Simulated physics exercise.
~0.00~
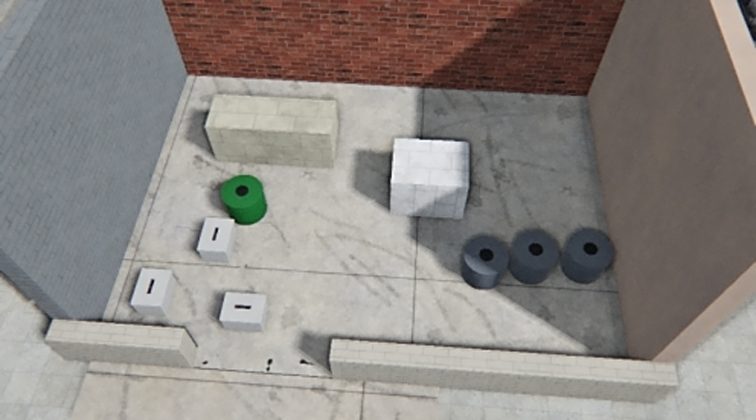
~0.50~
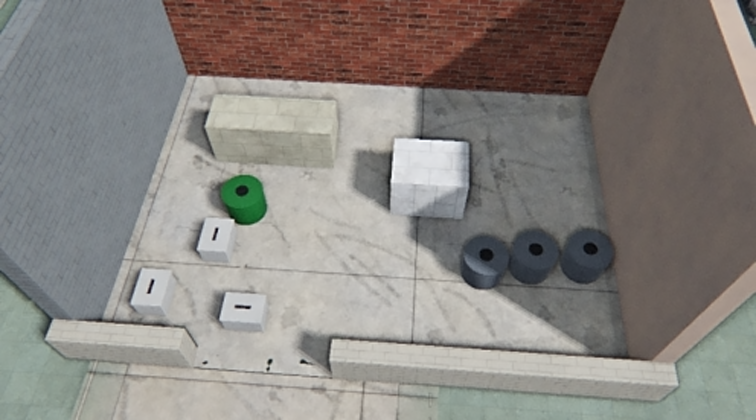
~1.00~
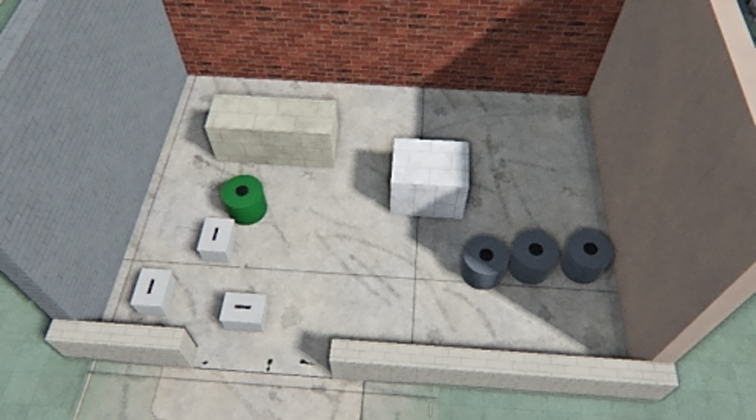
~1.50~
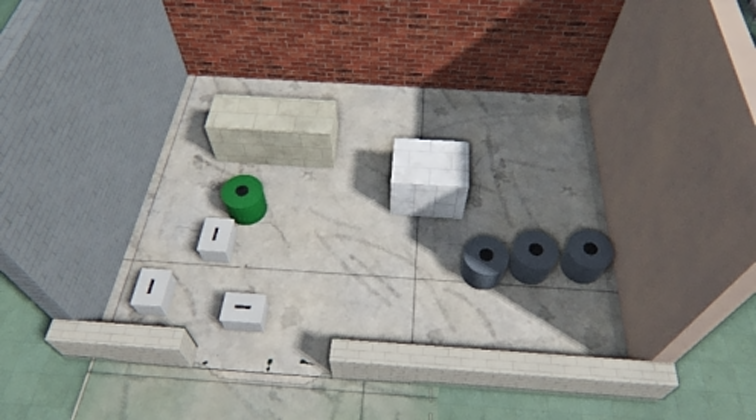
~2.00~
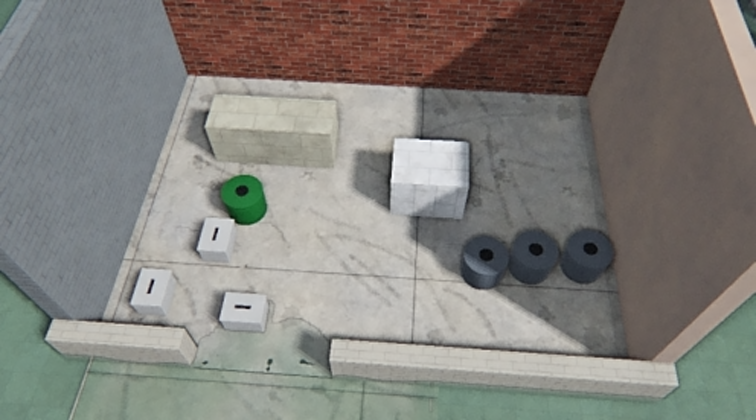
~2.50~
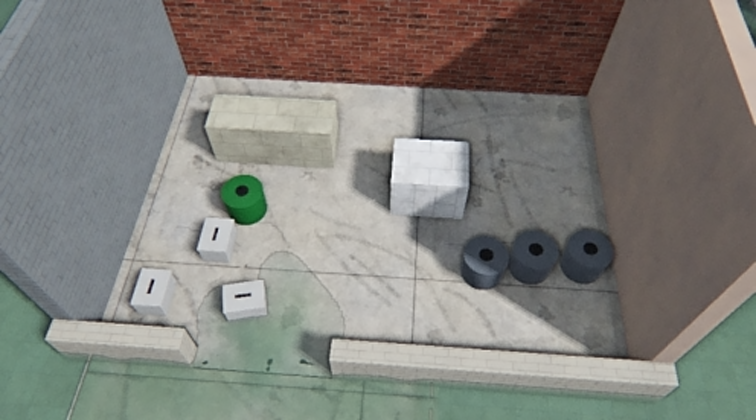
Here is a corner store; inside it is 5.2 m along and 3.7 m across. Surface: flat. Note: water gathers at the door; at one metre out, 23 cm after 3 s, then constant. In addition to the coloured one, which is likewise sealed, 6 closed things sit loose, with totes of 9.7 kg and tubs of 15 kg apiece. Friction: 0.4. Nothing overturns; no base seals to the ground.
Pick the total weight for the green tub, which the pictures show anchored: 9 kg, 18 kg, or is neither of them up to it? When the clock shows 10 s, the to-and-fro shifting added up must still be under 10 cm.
Neither is up to it.
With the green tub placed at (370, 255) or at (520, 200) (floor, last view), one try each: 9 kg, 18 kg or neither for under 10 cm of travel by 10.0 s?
In order: Both fall short; only the heavier one succeeds.
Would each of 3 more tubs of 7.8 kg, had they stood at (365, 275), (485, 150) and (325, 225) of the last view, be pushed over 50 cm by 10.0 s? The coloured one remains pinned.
Answer by position: Outside the range; inside the range; outside the range.
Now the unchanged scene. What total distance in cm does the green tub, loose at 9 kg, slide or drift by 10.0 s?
300 cm, roughly.
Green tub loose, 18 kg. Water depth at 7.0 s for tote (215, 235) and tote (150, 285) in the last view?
Depths: Near 8 cm, then near 5 cm.
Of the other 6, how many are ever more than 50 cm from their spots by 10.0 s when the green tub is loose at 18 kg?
I count 2 of them.
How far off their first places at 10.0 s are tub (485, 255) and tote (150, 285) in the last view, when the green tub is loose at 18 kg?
0 cm and 50 cm respectively.
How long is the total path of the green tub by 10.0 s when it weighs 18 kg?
About 300 cm.
After 3.5 s the green tub would be 0 cm from its start with 9 kg and 0 cm from its start with 18 kg; 2 cm of water round it then.
After 4.5 s the green tub would be 45 cm from its start with 9 kg and 15 cm from its start with 18 kg; 7 cm of water round it then.
After 7.0 s the green tub would be 174 cm from its start with 9 kg and 97 cm from its start with 18 kg; 12 cm of water round it then.
After 10.0 s the green tub would be 140 cm from its start with 9 kg and 183 cm from its start with 18 kg; 12 cm of water round it then.
